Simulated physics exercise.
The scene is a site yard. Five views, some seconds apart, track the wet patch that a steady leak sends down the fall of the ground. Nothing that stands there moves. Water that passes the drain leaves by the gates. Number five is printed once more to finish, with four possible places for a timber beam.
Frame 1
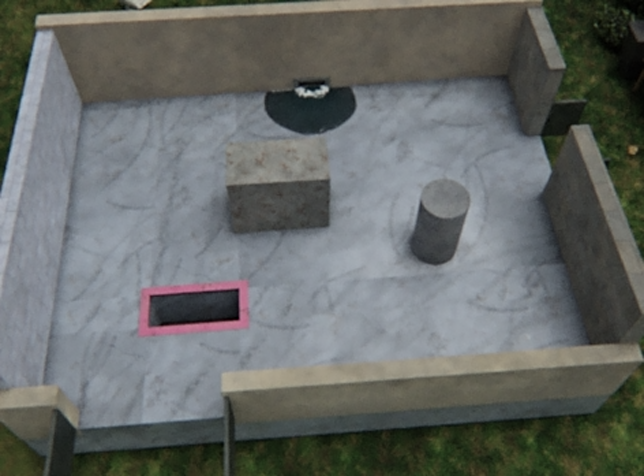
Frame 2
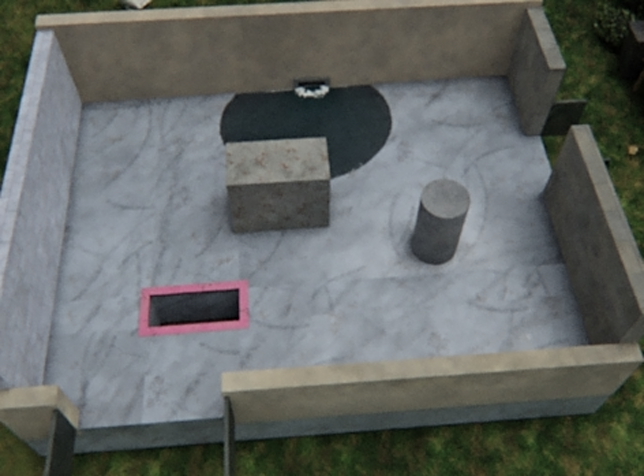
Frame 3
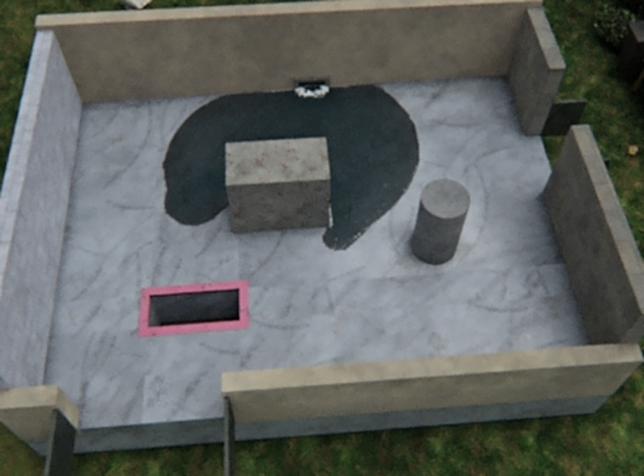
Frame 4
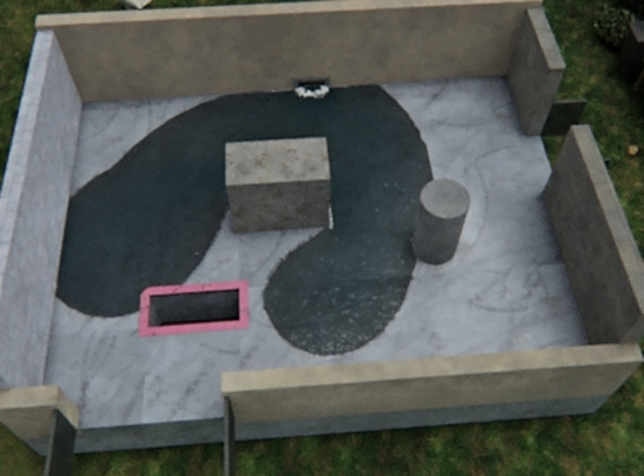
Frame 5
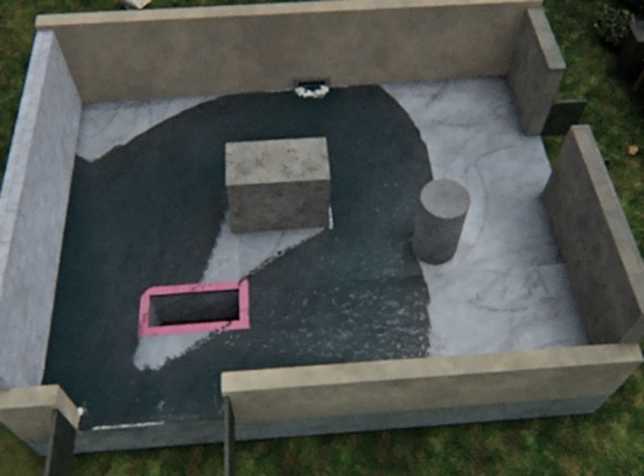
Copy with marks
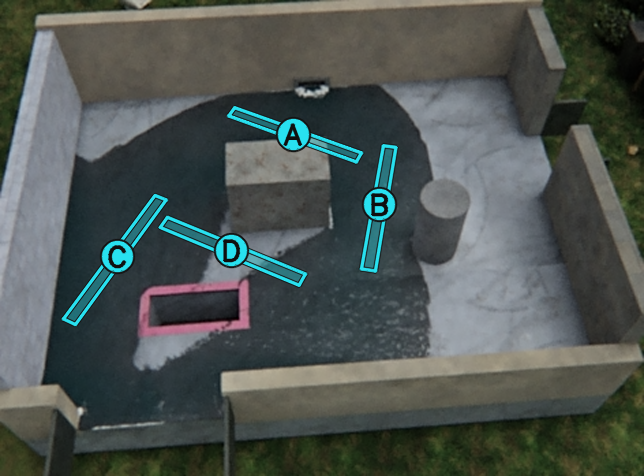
In a walled site yard with a pale marbled floor, dark liquid spreads from an outlet in the back wall. It wraps around both sides of a concrete block, reaches the cylinder, then sweeps across the left and front floor and into the pink-edged drain pit.
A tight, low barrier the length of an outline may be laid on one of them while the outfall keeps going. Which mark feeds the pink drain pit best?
Use spot C.
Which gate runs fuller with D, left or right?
The left one.
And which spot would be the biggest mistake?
The answer is D.
On the marked copy, A from (231, 111) to (358, 157); B from (368, 269) to (389, 146); C from (69, 321) to (160, 197); D from (163, 222) to (302, 279).
For spot A, about 14 % of the stream goes into the pink drain pit, about 86 % out by the gates.
For spot B, about 13 % of the stream goes into the pink drain pit, about 87 % out by the gates.
For spot C, about 17 % of the stream goes into the pink drain pit, about 83 % out by the gates.
For spot D, about 8 % of the stream goes into the pink drain pit, about 92 % out by the gates.
